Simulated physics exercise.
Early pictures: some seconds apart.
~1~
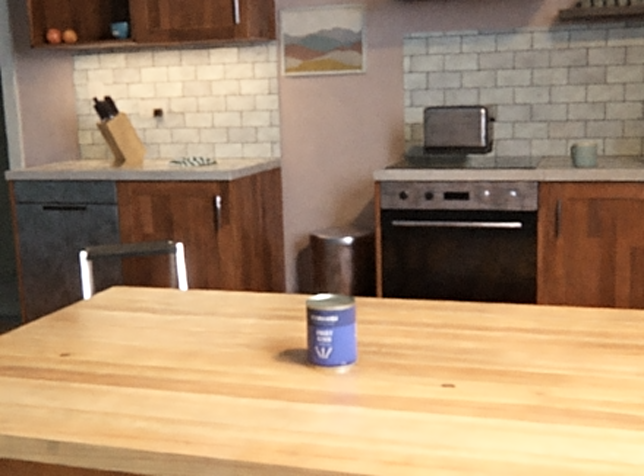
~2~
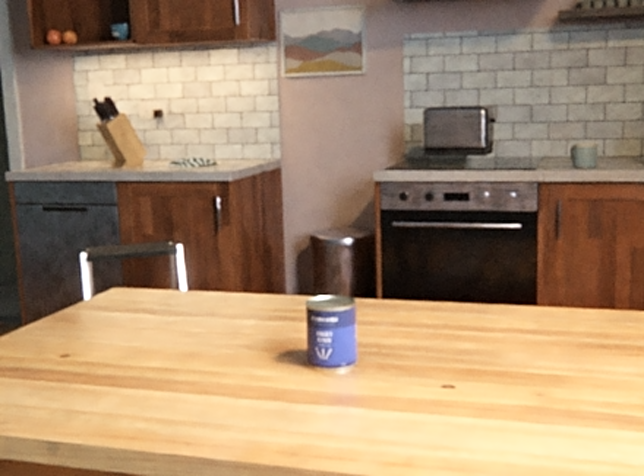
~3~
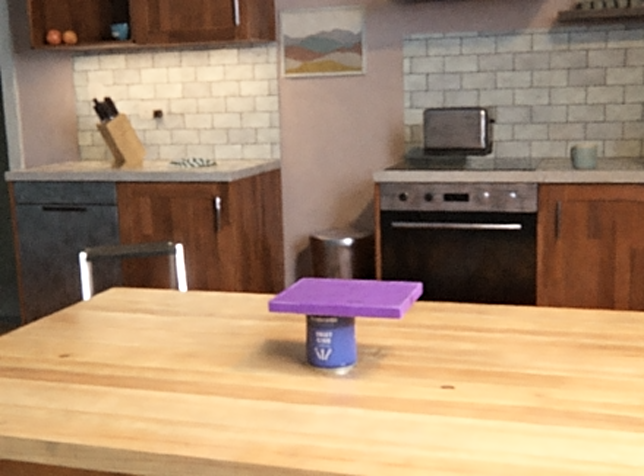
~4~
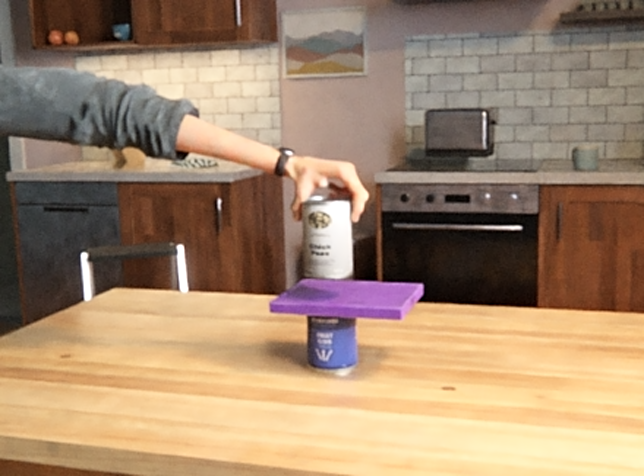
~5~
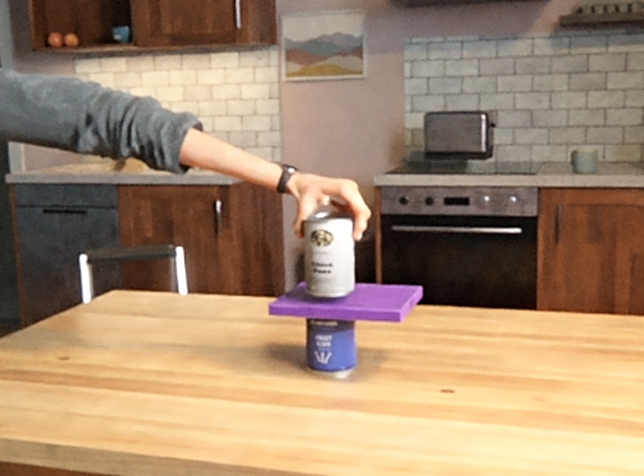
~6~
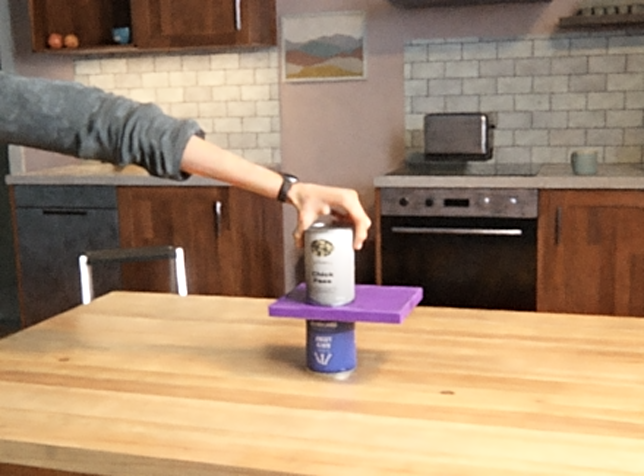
On a kitchen table, a purple lid appears atop a blue can, then a hand lowers a white tin onto it.
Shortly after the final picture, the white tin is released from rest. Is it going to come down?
Pretty clearly, it is secure there.
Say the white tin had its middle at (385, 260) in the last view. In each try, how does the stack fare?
Outcome: Collapse.
Then, 0.40 s after the last picture, nothing has stirred.
Then, 1.10 s after the last picture, white tin resting near (329, 265).
At rest, all 3 in place. Seen from the same camera at the end, white tin near (329, 265). The stack keeps its balance.
